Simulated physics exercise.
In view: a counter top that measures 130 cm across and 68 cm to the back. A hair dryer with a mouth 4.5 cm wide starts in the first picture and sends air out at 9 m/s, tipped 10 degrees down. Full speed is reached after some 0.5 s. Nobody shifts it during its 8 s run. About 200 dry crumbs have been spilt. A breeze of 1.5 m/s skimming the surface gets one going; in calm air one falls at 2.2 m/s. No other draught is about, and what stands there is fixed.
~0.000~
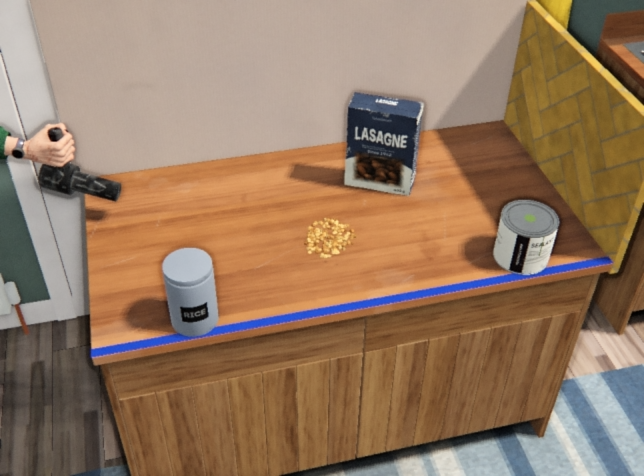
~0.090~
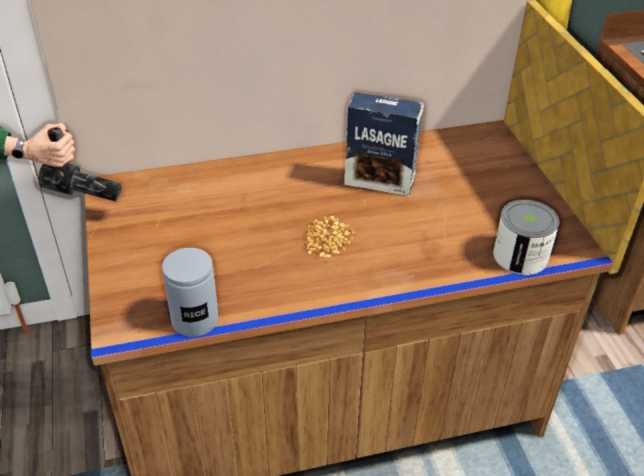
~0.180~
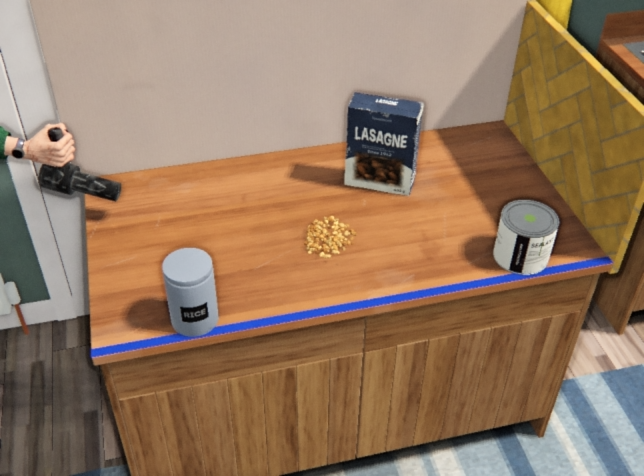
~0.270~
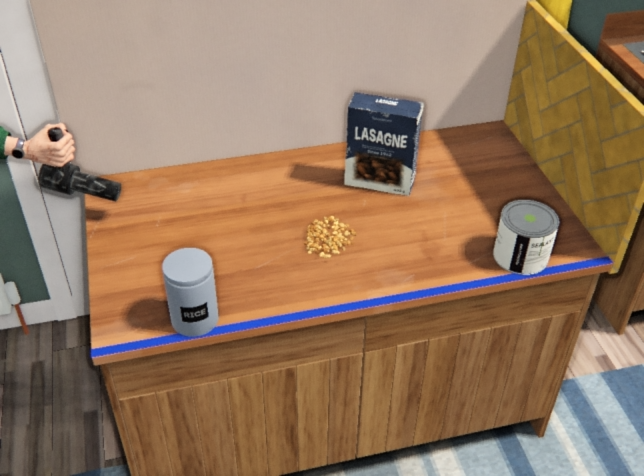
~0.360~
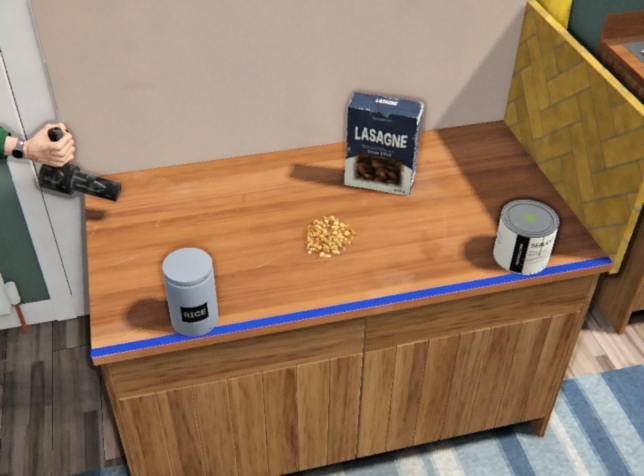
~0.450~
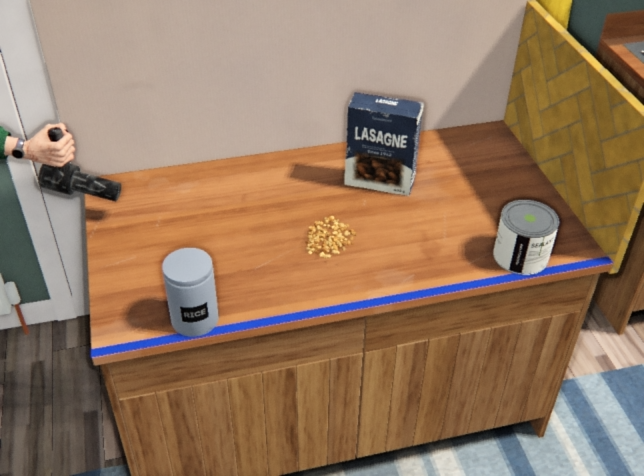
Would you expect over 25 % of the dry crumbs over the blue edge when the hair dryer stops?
Answer: Yes.
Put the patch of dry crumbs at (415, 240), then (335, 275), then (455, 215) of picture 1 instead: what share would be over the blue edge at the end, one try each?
In turn about 60 %, 100 %, 15 %.
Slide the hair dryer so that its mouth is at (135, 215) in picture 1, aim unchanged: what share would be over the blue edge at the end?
In that case some 3 per cent.
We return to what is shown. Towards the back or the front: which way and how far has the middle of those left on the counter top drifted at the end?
Towards the front, some 15 cm.
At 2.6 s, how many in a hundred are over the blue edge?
About 50 %.
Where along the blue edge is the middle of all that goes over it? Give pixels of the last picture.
Near (490, 286).
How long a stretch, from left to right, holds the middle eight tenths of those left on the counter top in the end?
Roughly 30 cm.
After 1.6 s the count stands so, 47 % are over the blue edge; the middle of those still in play is near (575, 236).
After 2.6 s the count stands so, 50 % are over the blue edge; the middle of those still in play is near (586, 234).
After 4.4 s the count stands so, 54 % are over the blue edge; the middle of those still in play is near (583, 231).
After 8.0 s, at the end, 54 % are over the blue edge; the middle of those still in play is near (586, 232).
